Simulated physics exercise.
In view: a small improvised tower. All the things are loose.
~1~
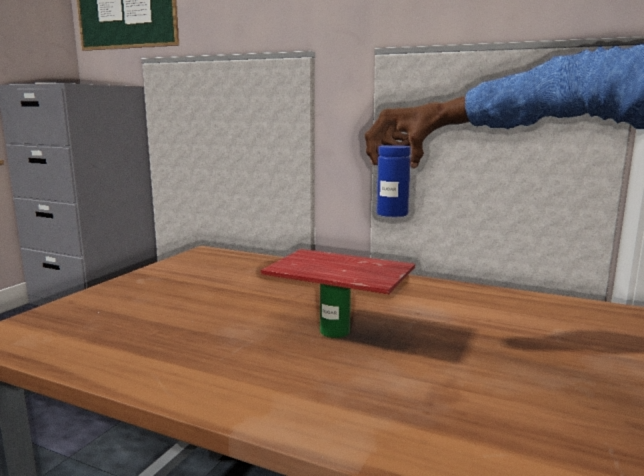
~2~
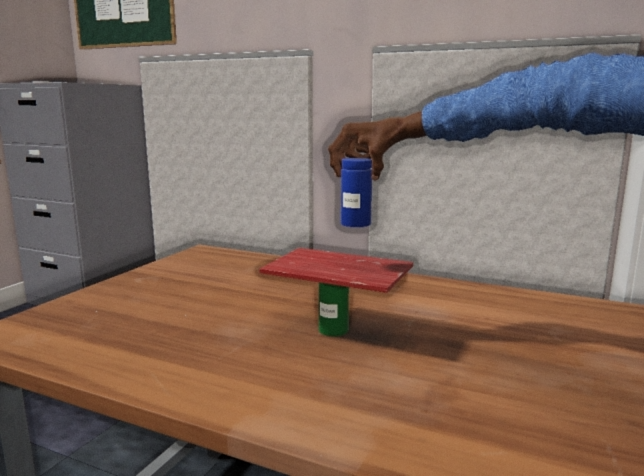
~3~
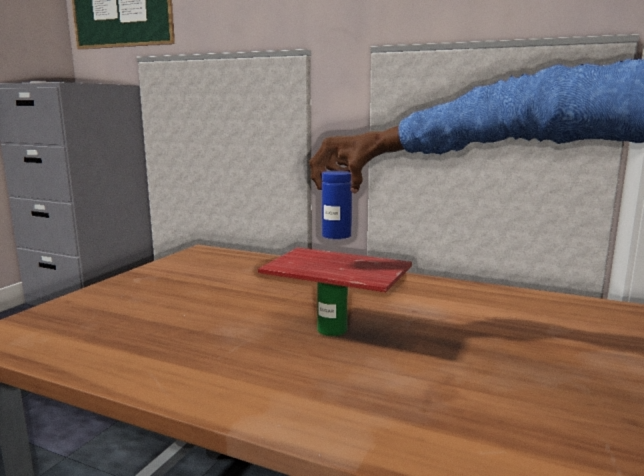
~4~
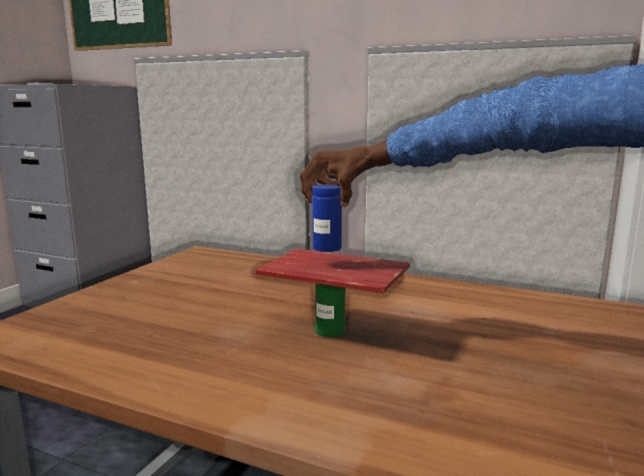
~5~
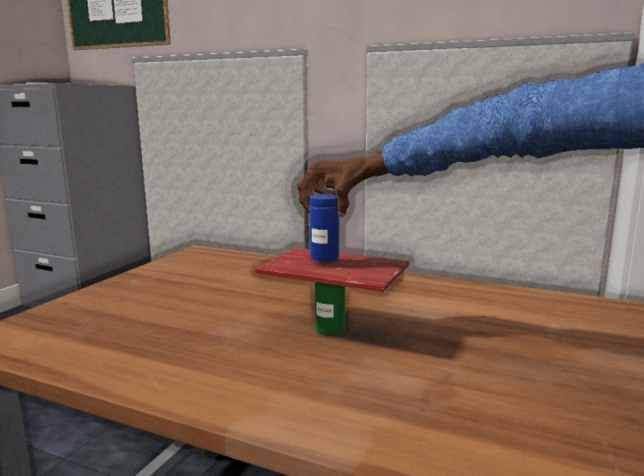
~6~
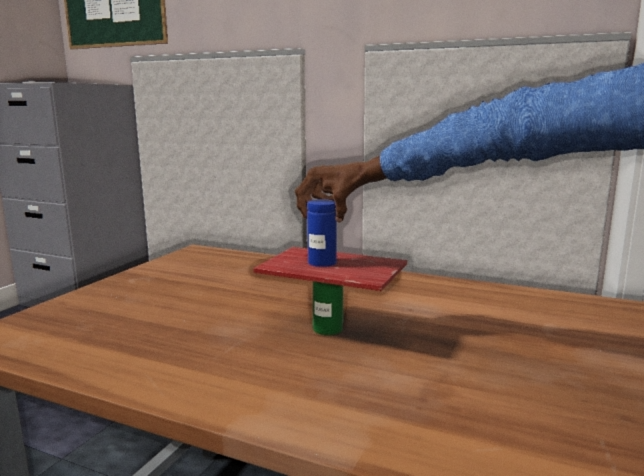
A hand in a blue sleeve moved a blue jar left and lowered it onto a red board balanced on a green jar on a wooden table, keeping its grip on the lid.
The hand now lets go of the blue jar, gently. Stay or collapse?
The stack stays up.
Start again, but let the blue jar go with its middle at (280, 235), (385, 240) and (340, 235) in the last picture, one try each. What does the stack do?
First, it gives way; second, it comes apart; third, it holds.
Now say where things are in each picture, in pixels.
The first picture shows coming down; blue jar (394, 181); red board (340, 269).
The second picture shows coming down; blue jar (356, 192); red board (338, 267).
The third picture shows coming down; blue jar (337, 205); red board (337, 267).
The fourth picture shows coming down; blue jar (327, 218); red board (334, 268).
The fifth picture shows coming down; blue jar (324, 227); red board (334, 267).
The sixth picture shows in place under the hand; blue jar (322, 233); red board (332, 266).
Then, 0.20 s past the last view, nothing moves.
Then, 0.50 s past the last view, blue jar resting near (322, 233).
Finally, all 3 still in place. Final places as the last picture's camera would see them, blue jar near (322, 233). The stack keeps its balance.
